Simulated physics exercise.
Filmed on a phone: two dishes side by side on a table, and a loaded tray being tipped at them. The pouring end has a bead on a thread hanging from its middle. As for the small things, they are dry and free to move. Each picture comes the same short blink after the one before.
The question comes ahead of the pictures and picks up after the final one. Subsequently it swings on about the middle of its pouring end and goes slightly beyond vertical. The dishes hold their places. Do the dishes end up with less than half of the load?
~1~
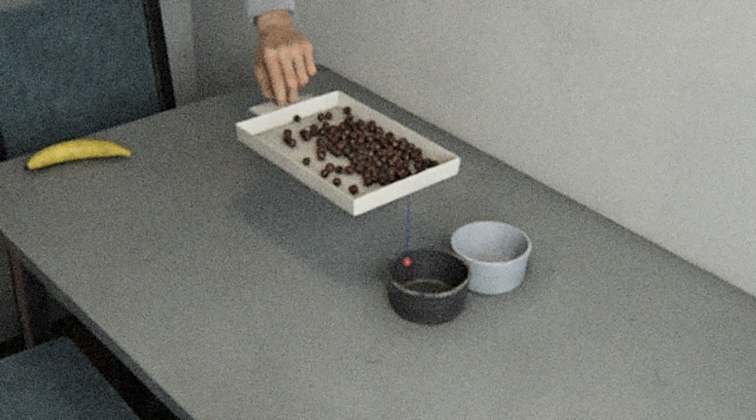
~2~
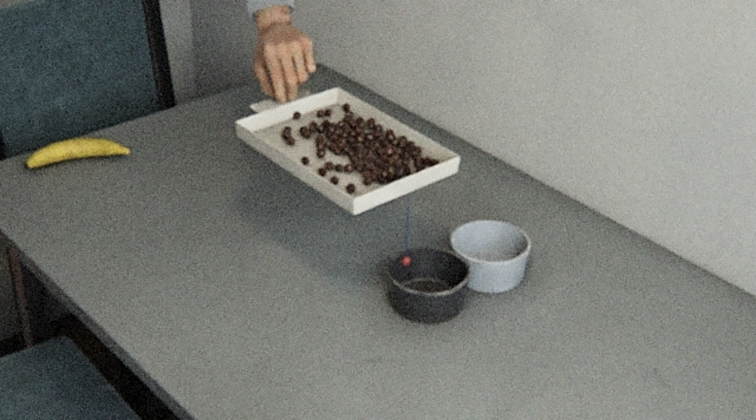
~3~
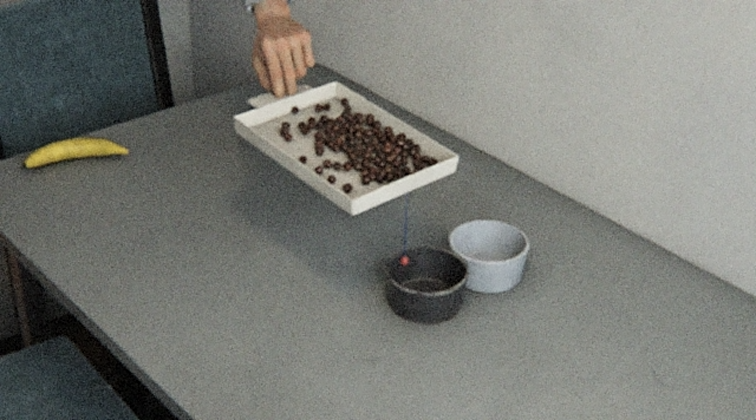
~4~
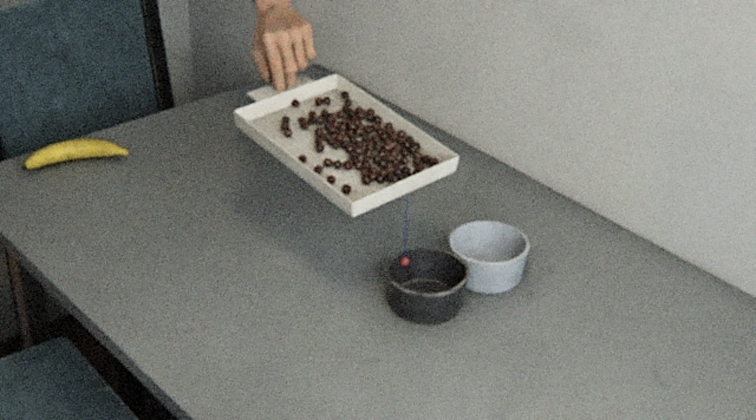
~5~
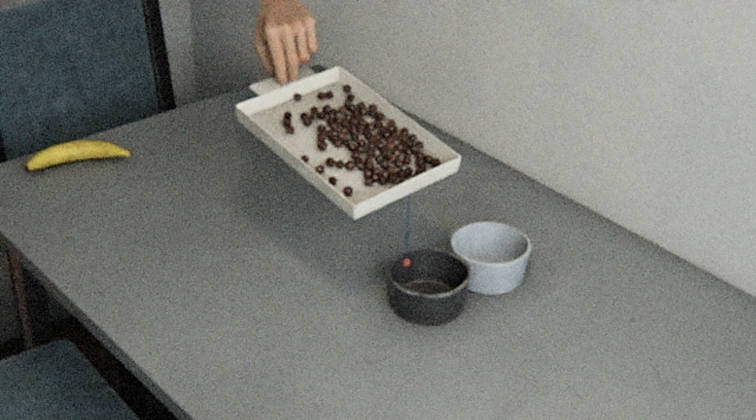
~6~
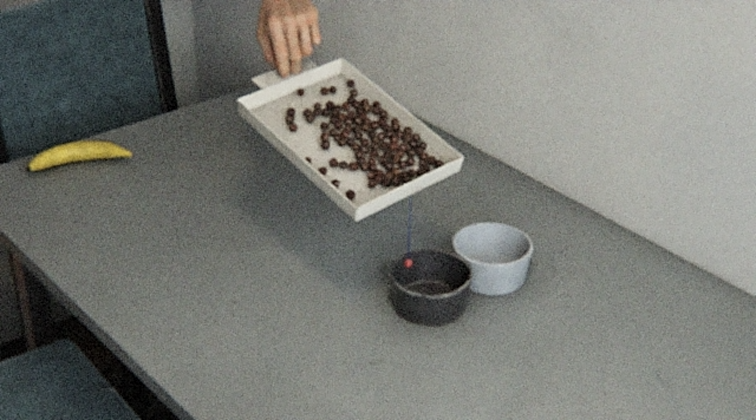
Yes, they get under half.
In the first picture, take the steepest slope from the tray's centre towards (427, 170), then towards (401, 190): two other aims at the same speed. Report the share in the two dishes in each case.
Well, 70 percent for one and then 20 percent for the other.
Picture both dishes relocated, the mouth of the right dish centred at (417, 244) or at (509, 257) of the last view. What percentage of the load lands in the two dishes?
I'd expect some 0 percent, and then some 10 percent.
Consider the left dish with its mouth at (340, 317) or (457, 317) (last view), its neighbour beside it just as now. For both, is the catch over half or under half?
At place one in excess of half; at place two not up to half.
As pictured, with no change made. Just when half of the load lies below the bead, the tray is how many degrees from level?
The tilt then is about 100°.
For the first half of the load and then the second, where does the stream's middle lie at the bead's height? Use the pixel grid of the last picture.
The first part passes (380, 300); everything after passes (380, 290).
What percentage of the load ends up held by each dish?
The left dish ends up with around 0 percent of the load, the right dish with around 0 percent.
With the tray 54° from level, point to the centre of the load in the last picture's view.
The load is centred near (385, 165).
Shortly afterwards, tray tipped steeply; all but a few on the tray; only a few in the air.
Next, tray tipped right over; the bulk on the tray; only a few outside both; near a quarter in the air.
Some moments later, tray tipped past a quarter turn; only a few in the left dish; all but a few outside both.
In the end, tray tipped past a quarter turn; only a few in the left dish; none at all in the right dish; all but a few outside both.
